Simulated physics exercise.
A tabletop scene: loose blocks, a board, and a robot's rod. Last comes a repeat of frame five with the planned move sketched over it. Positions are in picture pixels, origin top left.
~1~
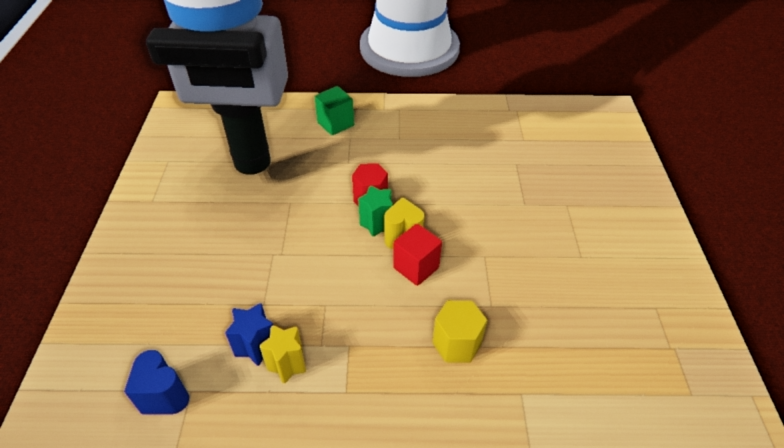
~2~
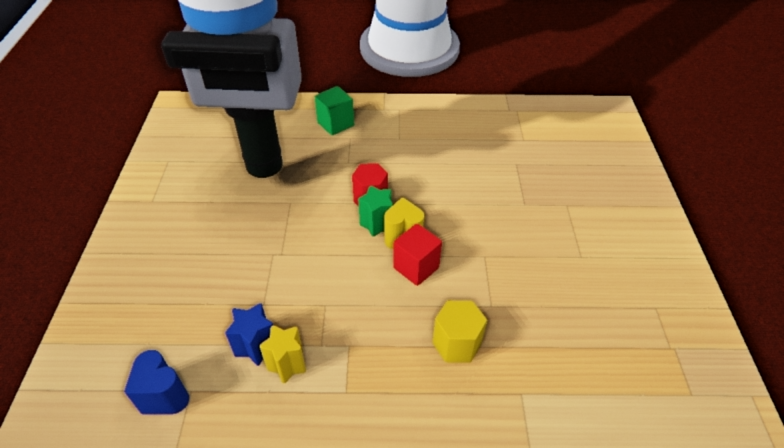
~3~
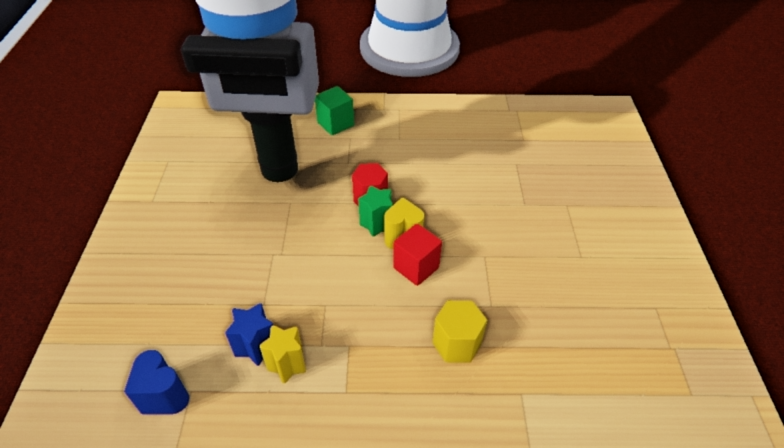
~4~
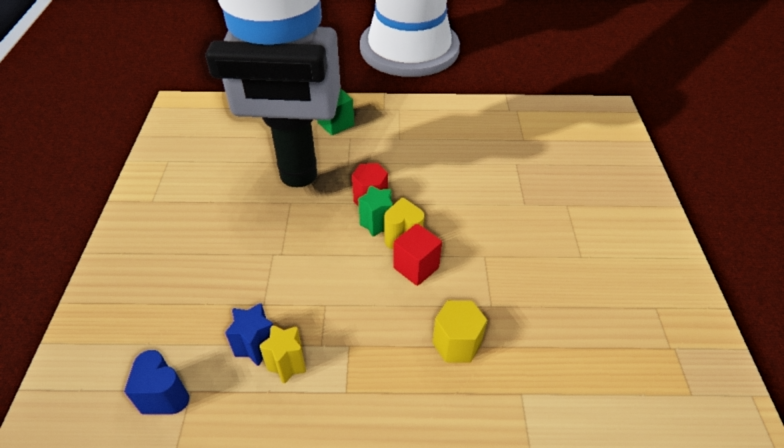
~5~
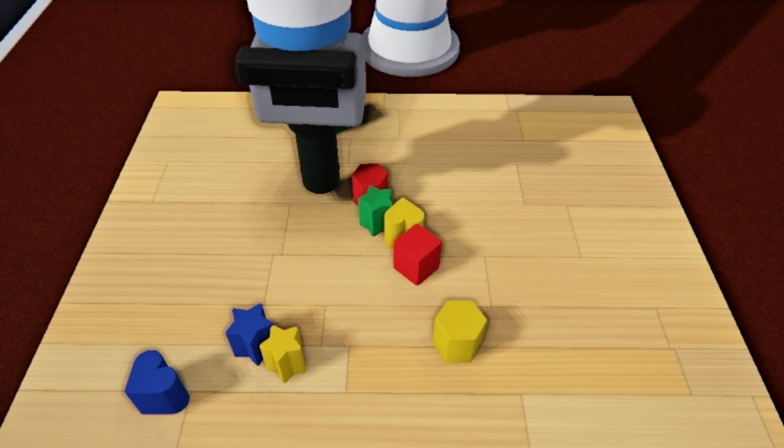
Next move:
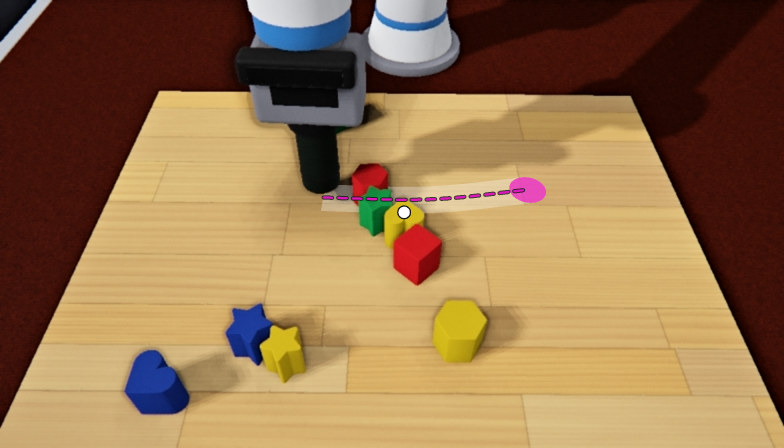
Robot arm with a black rod sliding slowly right above a wooden tabletop of scattered coloured blocks, which all stay still.
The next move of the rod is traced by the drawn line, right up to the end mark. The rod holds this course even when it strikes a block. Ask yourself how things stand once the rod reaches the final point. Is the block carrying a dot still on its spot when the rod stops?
That would be a yes.
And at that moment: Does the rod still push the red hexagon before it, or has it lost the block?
Carried ahead at the end.
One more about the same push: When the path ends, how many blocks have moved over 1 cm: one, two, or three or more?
One block moves.
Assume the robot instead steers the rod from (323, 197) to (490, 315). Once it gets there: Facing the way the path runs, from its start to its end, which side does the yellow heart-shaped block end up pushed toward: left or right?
The left-hand side.
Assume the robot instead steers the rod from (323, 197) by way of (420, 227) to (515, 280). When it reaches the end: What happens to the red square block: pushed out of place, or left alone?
In the end it has been moved.
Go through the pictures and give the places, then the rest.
The first frame shows lower end of the rod at (253, 163), tops of blocks, red hexagon at (370, 174), yellow heart-shaped block at (404, 212).
The second frame shows rod at (265, 167), blocks as before.
The third frame shows rod at (280, 171), blocks as before.
The fourth frame shows rod at (299, 176), blocks as before.
The fifth frame shows rod at (322, 182), red hexagon at (370, 174), yellow heart-shaped block at (404, 212).
The drawn path runs from (323, 197) by way of (393, 200) and (461, 197) to (528, 190); the dot is on the yellow heart-shaped block.
What follows on the original path. One third of the way, rod at (394, 184); red hexagon at (430, 174), turned 20° anticlockwise.
Two thirds of the way, rod at (465, 182); red hexagon at (502, 173), turned 15° anticlockwise.
At the end, rod at (532, 174); red hexagon at (570, 171); yellow heart-shaped block not moved.
